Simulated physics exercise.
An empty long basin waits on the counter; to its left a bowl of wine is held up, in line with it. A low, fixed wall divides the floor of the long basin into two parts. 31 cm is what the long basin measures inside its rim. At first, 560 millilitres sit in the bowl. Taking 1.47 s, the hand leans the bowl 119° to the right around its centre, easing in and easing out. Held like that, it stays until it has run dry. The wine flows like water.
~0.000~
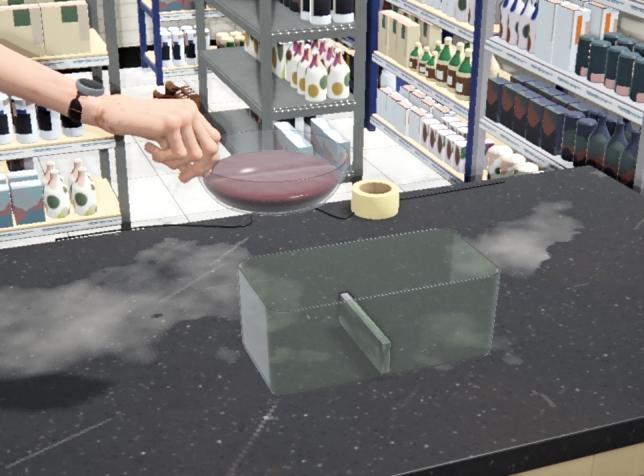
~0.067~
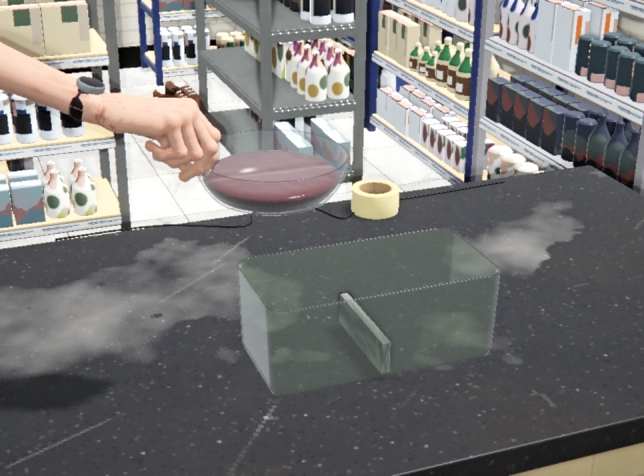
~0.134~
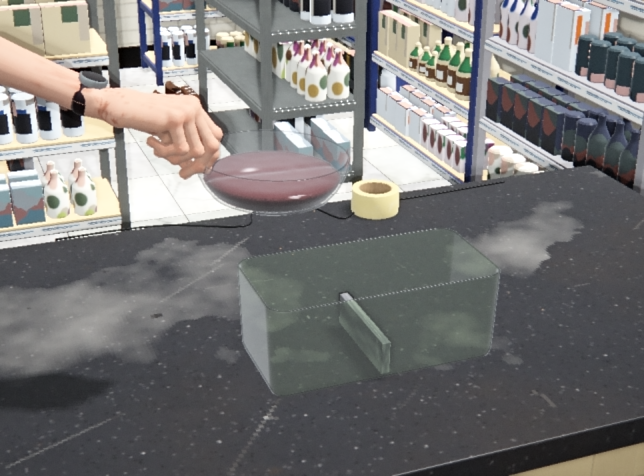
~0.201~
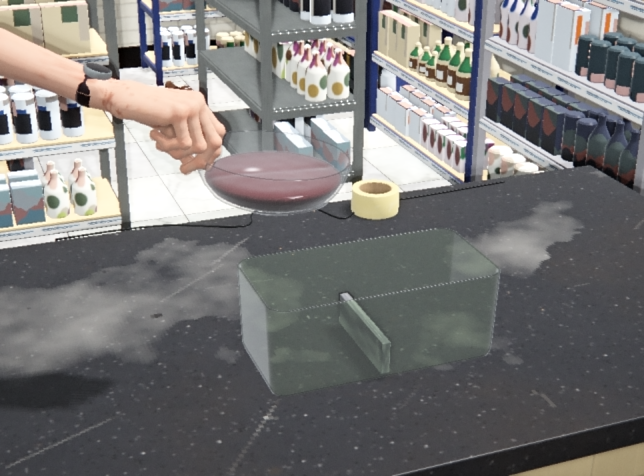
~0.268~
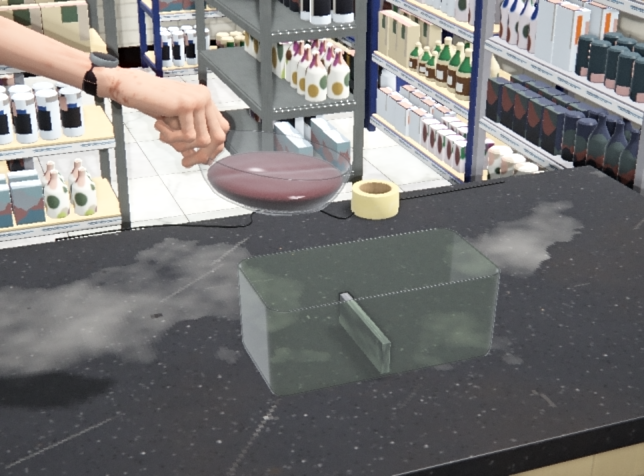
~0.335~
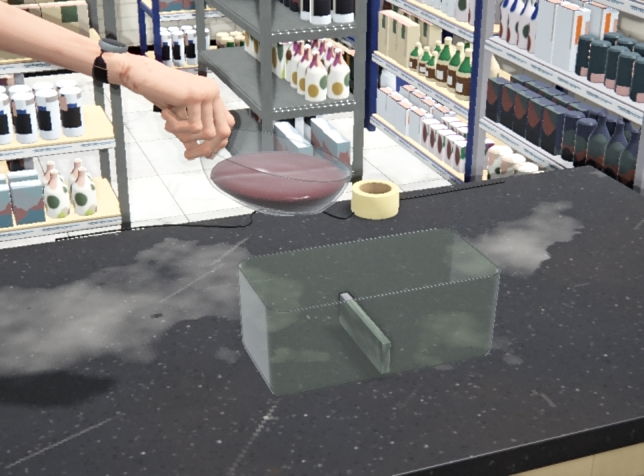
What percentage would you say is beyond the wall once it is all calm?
I would put it at about 64 per cent.
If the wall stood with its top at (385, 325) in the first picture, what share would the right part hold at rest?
35 per cent.
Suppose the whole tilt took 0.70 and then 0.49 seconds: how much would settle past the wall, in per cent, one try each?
About 55 %, then about 40 %.
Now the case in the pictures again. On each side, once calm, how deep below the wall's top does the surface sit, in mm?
Measured: Left around 36 mm, right around 28 mm.
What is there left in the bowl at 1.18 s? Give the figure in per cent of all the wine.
About 0 per cent.
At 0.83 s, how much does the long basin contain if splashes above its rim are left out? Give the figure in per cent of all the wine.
About 48%.
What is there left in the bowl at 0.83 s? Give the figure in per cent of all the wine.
Remaining: Near 24 % of the total.
By 0.83 s the tilt is 71° and 23 per cent is still to pour, 4 is left of the wall and 44 right of it.
By 1.18 s the tilt is 108° and 0 per cent is still to pour, 35 is left of the wall and 64 right of it.
By 1.56 s the tilt is 119° and 0 per cent is still to pour, 35 is left of the wall and 64 right of it.
By 1.97 s the tilt is 119° and 0 per cent is still to pour, 35 is left of the wall and 64 right of it.
At rest 35 per cent lies left of the wall, 64 right of it and 1 outside.
